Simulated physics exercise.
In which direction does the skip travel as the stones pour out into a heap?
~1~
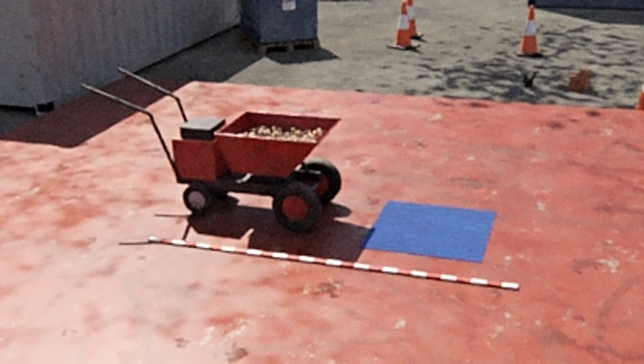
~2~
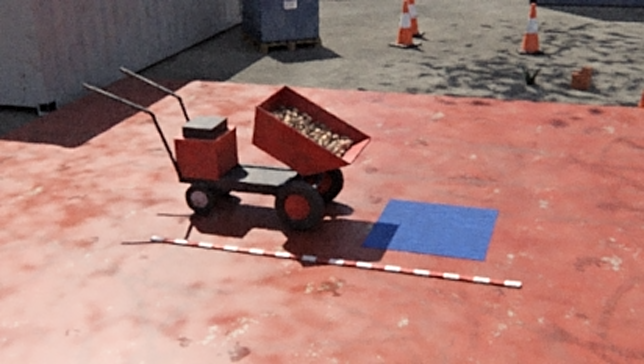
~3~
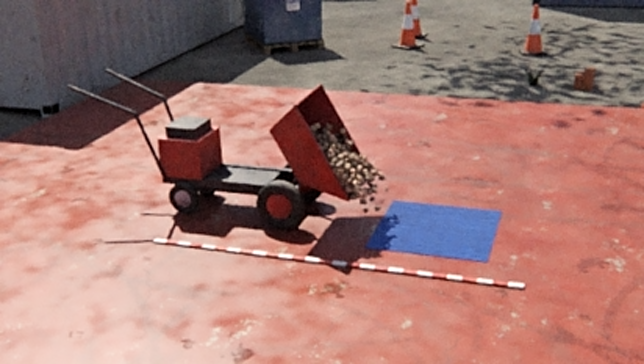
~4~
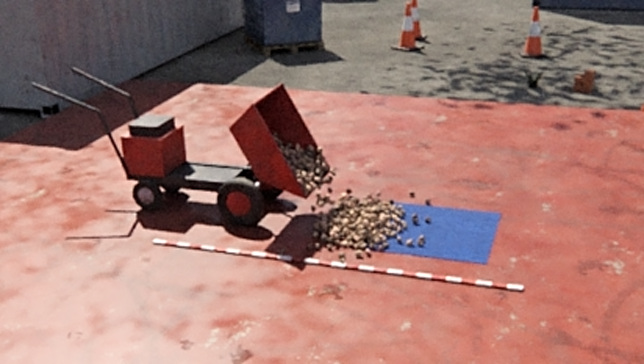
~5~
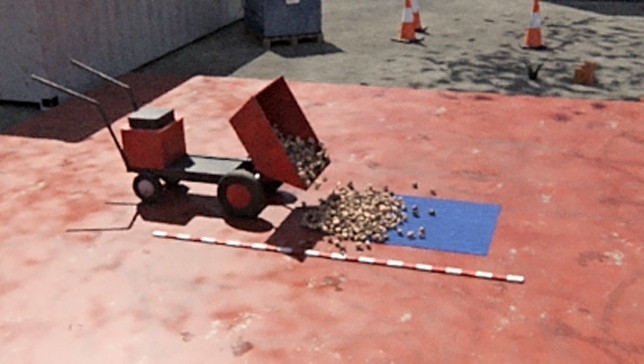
The skip moves to the left, carried along as the barrow backs away from the blue sheet.
